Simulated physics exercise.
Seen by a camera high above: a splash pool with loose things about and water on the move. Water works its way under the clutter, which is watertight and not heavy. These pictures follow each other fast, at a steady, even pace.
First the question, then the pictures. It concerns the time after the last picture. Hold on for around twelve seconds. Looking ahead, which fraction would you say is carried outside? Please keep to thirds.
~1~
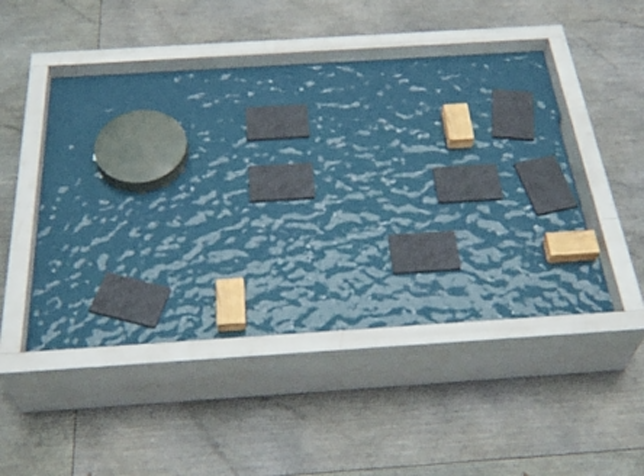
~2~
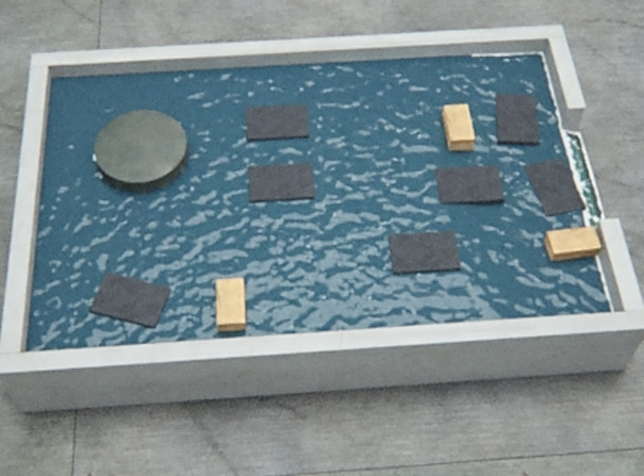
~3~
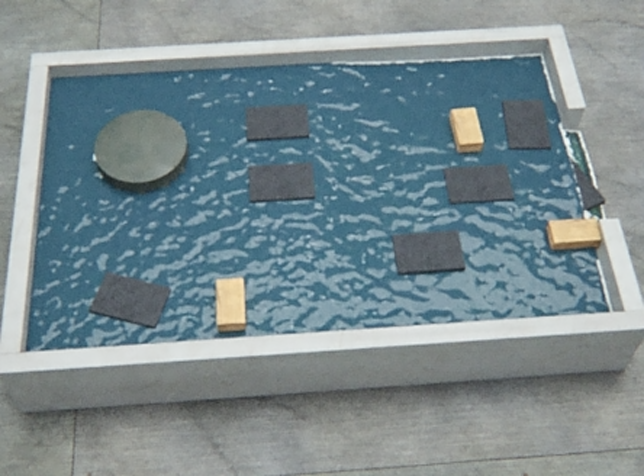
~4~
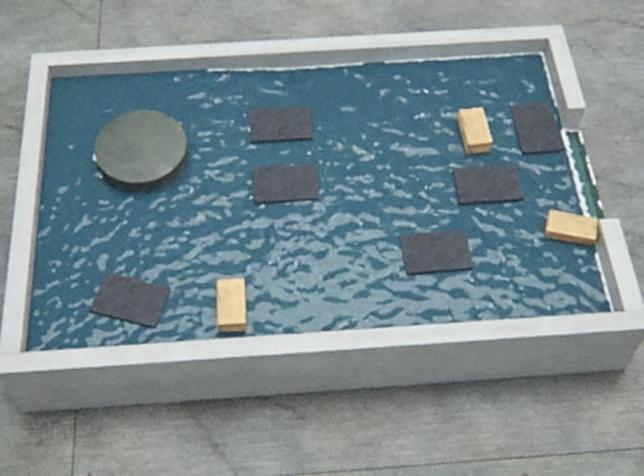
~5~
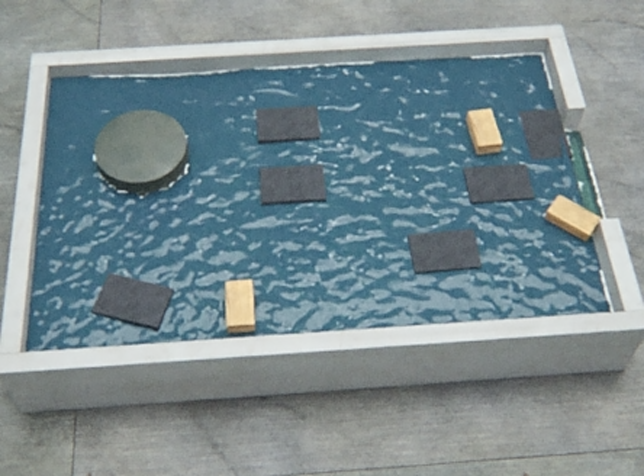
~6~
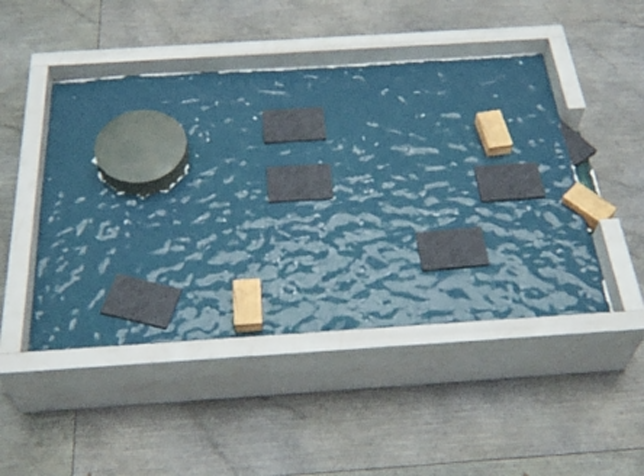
Honestly, the part swept out lands in the middle band of thirds.
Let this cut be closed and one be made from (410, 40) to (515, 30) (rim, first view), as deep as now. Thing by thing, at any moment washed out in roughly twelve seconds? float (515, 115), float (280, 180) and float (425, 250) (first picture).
Taking them one after another, flushed away, then held back, then held back.
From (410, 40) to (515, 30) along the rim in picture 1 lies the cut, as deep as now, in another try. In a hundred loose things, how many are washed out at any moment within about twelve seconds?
I'd guess around 20 percent.
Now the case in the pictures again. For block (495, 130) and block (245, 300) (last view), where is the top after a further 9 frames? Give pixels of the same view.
(545, 143) and (272, 303), approximately.
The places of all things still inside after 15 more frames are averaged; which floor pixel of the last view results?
Estimate: Close to (370, 244) px.
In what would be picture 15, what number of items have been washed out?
Tally: 4.
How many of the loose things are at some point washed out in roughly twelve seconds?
5 in total.
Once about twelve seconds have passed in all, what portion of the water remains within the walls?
74 %.
A moment on, 3 of 10 are out; 7 afloat.
Next, 4 of 10 are out; 6 afloat.
Later, 4 of 10 are out; 6 afloat.
In the end, 5 of 10 are out; 5 afloat.
